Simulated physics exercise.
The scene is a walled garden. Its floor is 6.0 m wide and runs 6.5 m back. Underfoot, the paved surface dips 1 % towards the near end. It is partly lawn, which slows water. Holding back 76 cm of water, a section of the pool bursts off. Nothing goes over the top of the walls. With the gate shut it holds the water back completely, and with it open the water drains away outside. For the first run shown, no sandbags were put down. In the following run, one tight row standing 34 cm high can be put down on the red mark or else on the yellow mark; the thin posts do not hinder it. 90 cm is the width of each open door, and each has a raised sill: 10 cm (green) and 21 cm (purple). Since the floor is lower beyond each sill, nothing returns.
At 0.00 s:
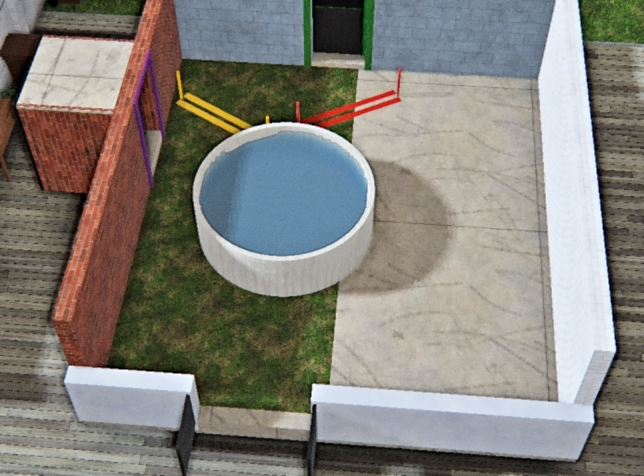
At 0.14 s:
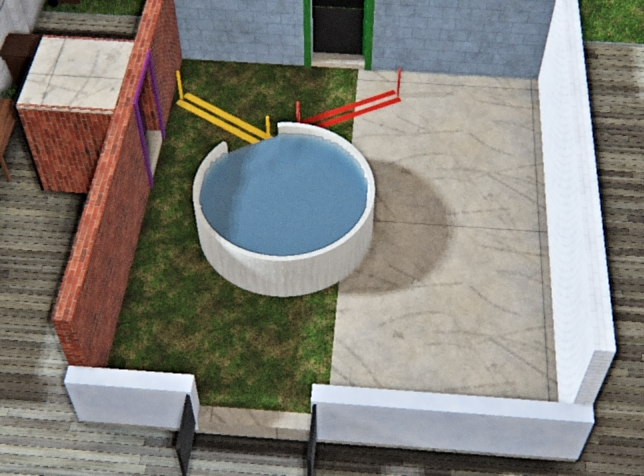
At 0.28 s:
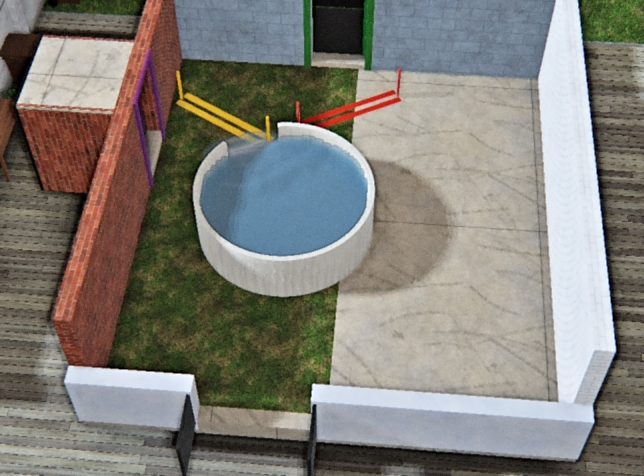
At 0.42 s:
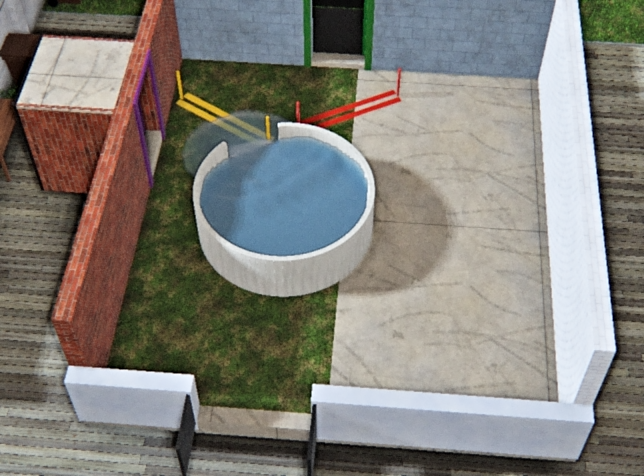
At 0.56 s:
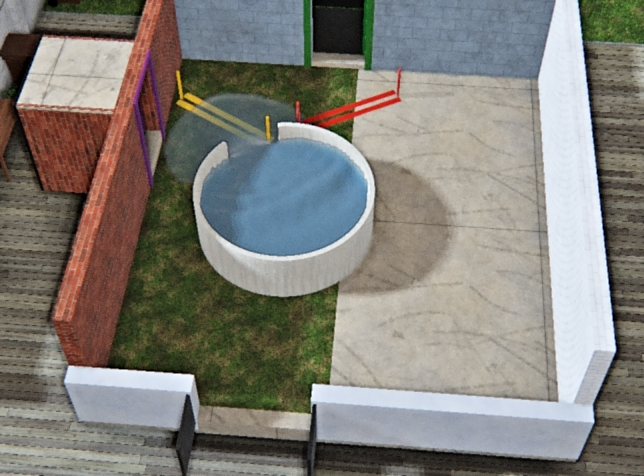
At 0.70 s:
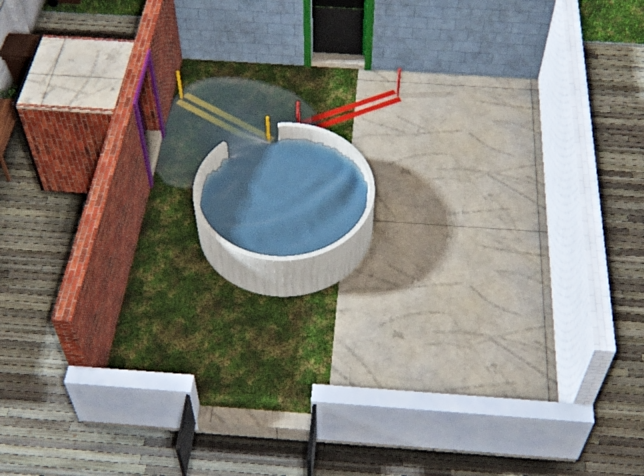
Water pours from a round white pool in a walled garden, seen from high above the near end by a still camera. The pool stands on lawn beside pale paving, with a red brick wall at left, white walls right and near, and yellow and red rails before a grey-blue back wall. A section of its far rim breaks away, then a thin sheet spreads over the grass beneath the yellow rails while the pool's surface ripples.
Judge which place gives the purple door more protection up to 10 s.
More protection comes from red.
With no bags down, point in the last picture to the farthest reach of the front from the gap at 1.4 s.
Look near (183, 61) in the last picture.
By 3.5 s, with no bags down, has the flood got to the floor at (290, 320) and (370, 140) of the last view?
In that order: Dry, flooded.
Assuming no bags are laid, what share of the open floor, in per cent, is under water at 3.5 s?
Something like 40 percent is wet.
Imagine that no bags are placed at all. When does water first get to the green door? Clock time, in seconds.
Green 1.6 s.
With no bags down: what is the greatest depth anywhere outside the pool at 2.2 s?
Roughly 42 centimetres.
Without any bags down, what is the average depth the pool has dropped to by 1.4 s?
It's around 58 cm deep on average.
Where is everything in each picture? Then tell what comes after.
In the first picture, the pool at (284, 191) is whole and still, 76 cm deep.
In the second picture, water pours out on the pool's far side and has run 0.5 m, to a hidden place; typically 9 cm deep outside, 76 cm at the pool's back.
In the third picture, the front is at a hidden place, 0.8 m from the gap on the pool's far side; 0.8 m2 of floor is under water; 76 cm left at the back of the pool.
In the fourth picture, water pours out on the pool's far side and has run 1.2 m, to (204, 126); typically 9 cm deep outside, 76 cm at the pool's back.
In the fifth picture, the front is at (210, 100), 1.7 m from the gap on the pool's far side; 3.1 m2 of floor is under water; 76 cm left at the back of the pool.
In the sixth picture, water pours out on the pool's far side and has run 2.1 m, to (199, 84); typically 6 cm deep outside, 76 cm at the pool's back.
After 1.4 s water covers 20 % of the floor and is deepest (48 cm) near (181, 68) in the run without bags; in at the purple door, 0 L with no bags, 1 L with the row on red, 19 L on yellow.
After 2.2 s water covers 25 % of the floor and is deepest (42 cm) near (177, 83) in the run without bags; in at the purple door, 4 L with no bags, 4 L with the row on red, 87 L on yellow.
After 3.5 s water covers 40 % of the floor and is deepest (28 cm) near (210, 132) in the run without bags; in at the purple door, 6 L with no bags, 6 L with the row on red, 178 L on yellow.
After 6.0 s water covers 75 % of the floor and is deepest (21 cm) near (177, 130) in the run without bags; in at the purple door, 11 L with no bags, 12 L with the row on red, 280 L on yellow.
After 10.0 s water covers 100 % of the floor and is deepest (16 cm) near (525, 429) in the run without bags; in at the purple door, 11 L with no bags, 12 L with the row on red, 292 L on yellow.
